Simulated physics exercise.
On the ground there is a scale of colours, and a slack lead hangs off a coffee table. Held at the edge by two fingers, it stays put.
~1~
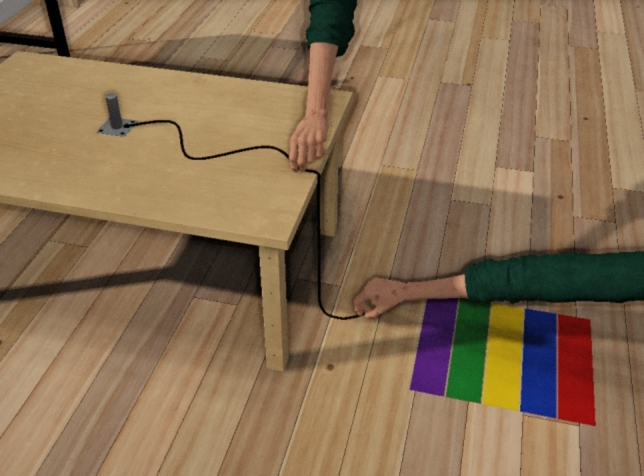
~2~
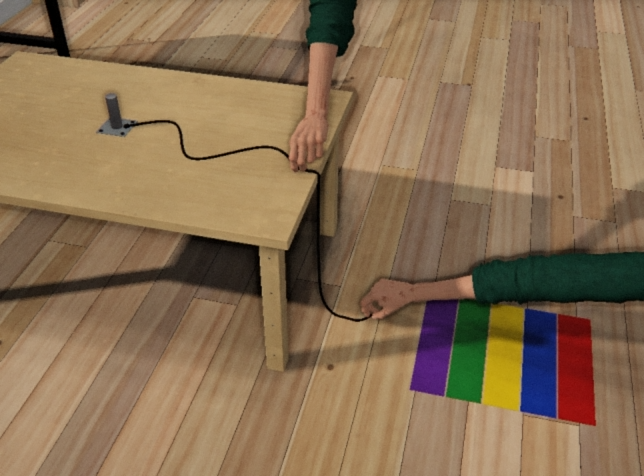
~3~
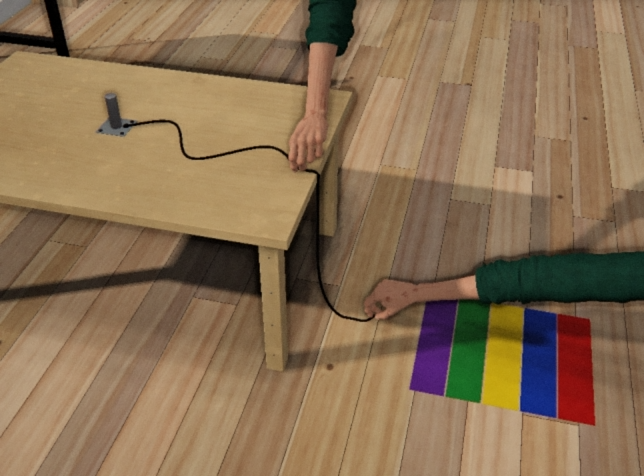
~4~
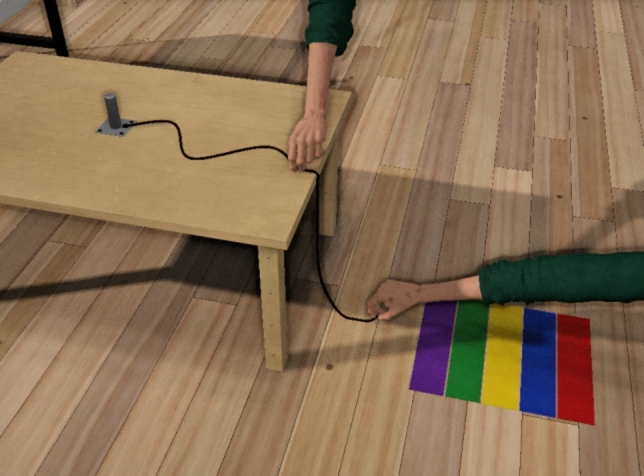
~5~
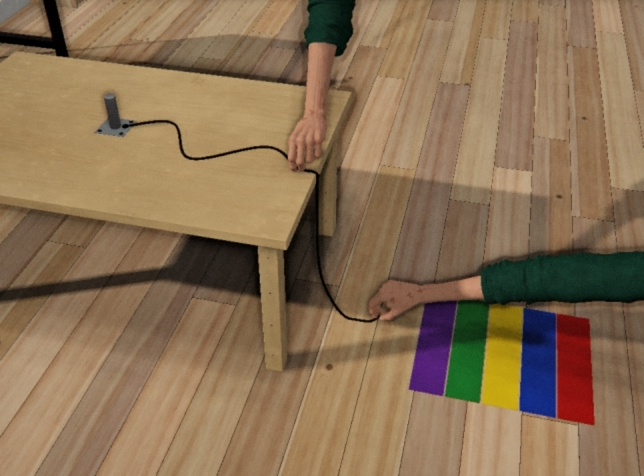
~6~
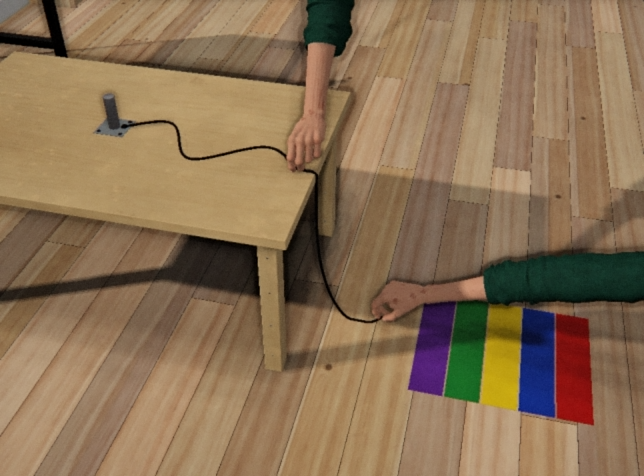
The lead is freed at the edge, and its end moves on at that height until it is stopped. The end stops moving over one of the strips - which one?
The blue strip.
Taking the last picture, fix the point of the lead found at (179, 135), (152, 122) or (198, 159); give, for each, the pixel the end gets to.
The pixel places are (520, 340), (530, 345) and (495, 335), one per try.
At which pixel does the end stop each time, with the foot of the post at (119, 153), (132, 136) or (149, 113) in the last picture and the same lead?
Try by try: (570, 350), (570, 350) and (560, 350).
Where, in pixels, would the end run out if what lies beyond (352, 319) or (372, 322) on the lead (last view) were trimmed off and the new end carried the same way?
Estimated pixels: (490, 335) then (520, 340).
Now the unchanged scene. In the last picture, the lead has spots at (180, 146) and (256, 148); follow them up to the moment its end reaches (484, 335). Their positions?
(206, 148), then (295, 165).
A little later, end near (484, 335); over green.
Next, end near (518, 341); over yellow.
When it is tight, end near (539, 344); over blue. The end stops over the blue strip.
